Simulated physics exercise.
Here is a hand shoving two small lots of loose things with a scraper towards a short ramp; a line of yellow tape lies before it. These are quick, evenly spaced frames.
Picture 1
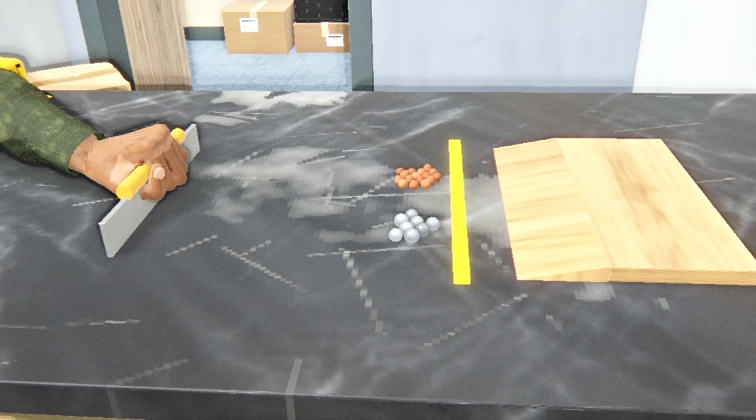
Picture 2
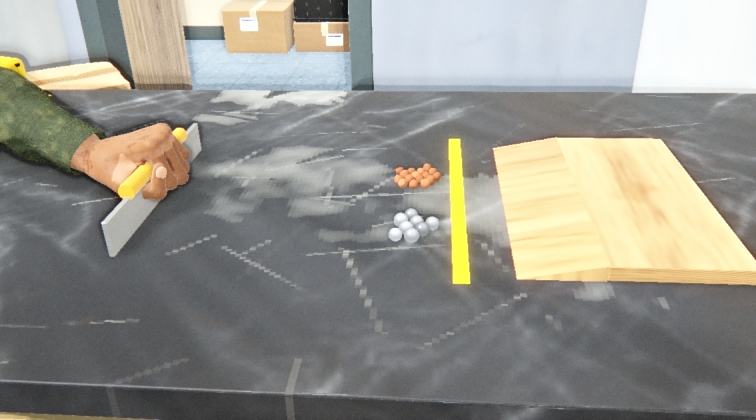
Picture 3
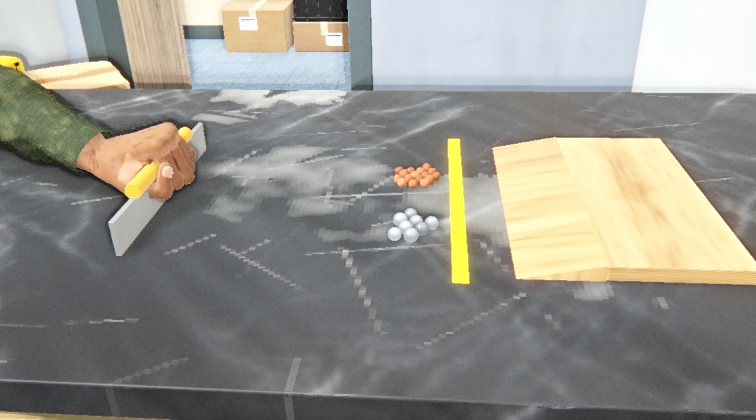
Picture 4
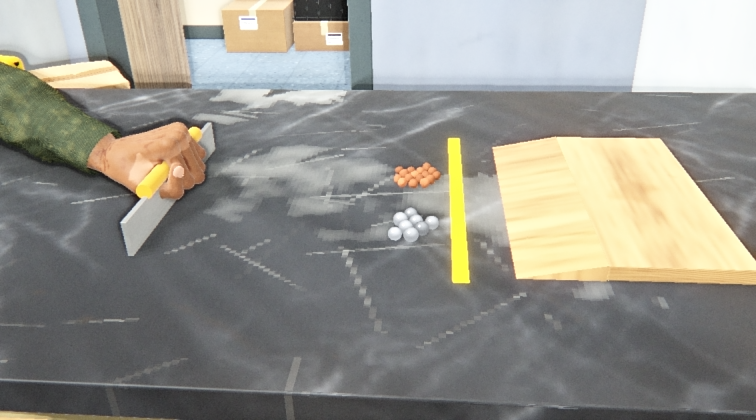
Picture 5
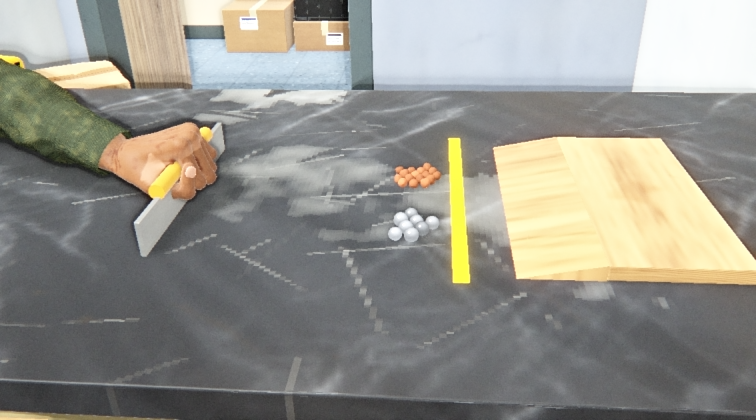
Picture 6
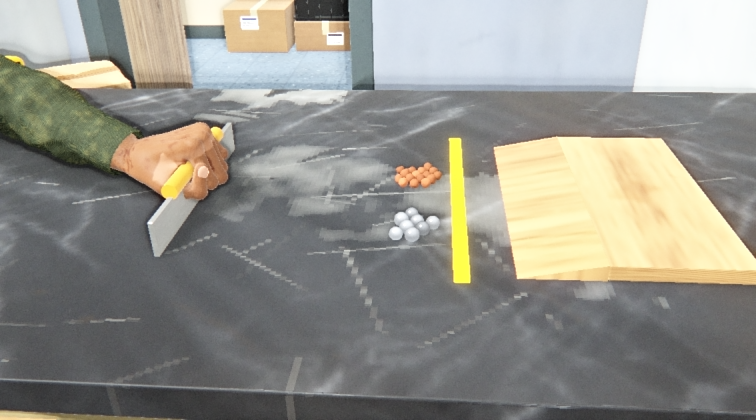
On a dark marbled countertop, a hand in a camouflage sleeve slid a scraper slightly to the right, while the small orange and silvery balls, yellow tape and wooden ramp stayed still.
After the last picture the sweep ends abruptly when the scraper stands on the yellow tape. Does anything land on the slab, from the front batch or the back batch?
Front batch: It never reaches the slab. Back batch: It never reaches the slab.
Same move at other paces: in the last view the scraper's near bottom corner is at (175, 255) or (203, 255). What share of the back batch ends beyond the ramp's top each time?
Roughly 0 per cent, and 0 per cent.
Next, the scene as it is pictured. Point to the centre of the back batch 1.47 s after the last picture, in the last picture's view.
Near (482, 177).
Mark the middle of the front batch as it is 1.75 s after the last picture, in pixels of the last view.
Around (515, 229).
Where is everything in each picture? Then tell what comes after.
In the first frame, scraper near (114, 230), at rest; yellow tape near (455, 145); top of the ramp near (606, 256); front batch near (406, 228), a few steel balls; back batch near (416, 176), a few clay pellets.
In the second frame, scraper near (116, 229); back batch near (416, 176).
In the third frame, scraper near (123, 229); front batch near (405, 227).
In the fourth frame, scraper near (135, 229); back batch near (415, 175).
In the fifth frame, scraper near (147, 229); front batch near (406, 227).
In the sixth frame, scraper near (160, 229); yellow tape near (455, 144); top of the ramp near (606, 255); front batch near (407, 227); back batch near (416, 175).
Then, 0.72 s on from there, scraper still moving, near (332, 167); front batch the whole lot short of the ramp; back batch the whole lot short of the ramp.
Then, 1.47 s on from there, scraper stopped at the yellow tape; front batch the whole lot short of the ramp; back batch the whole lot short of the ramp.
Then, 1.75 s on from there, scraper stopped at the yellow tape; front batch near half on the ramp, near half short of the ramp; back batch the whole lot short of the ramp.
In the end, scraper stopped at the yellow tape; front batch none at all past the top, the whole lot short of the ramp; back batch none at all past the top, the whole lot short of the ramp.
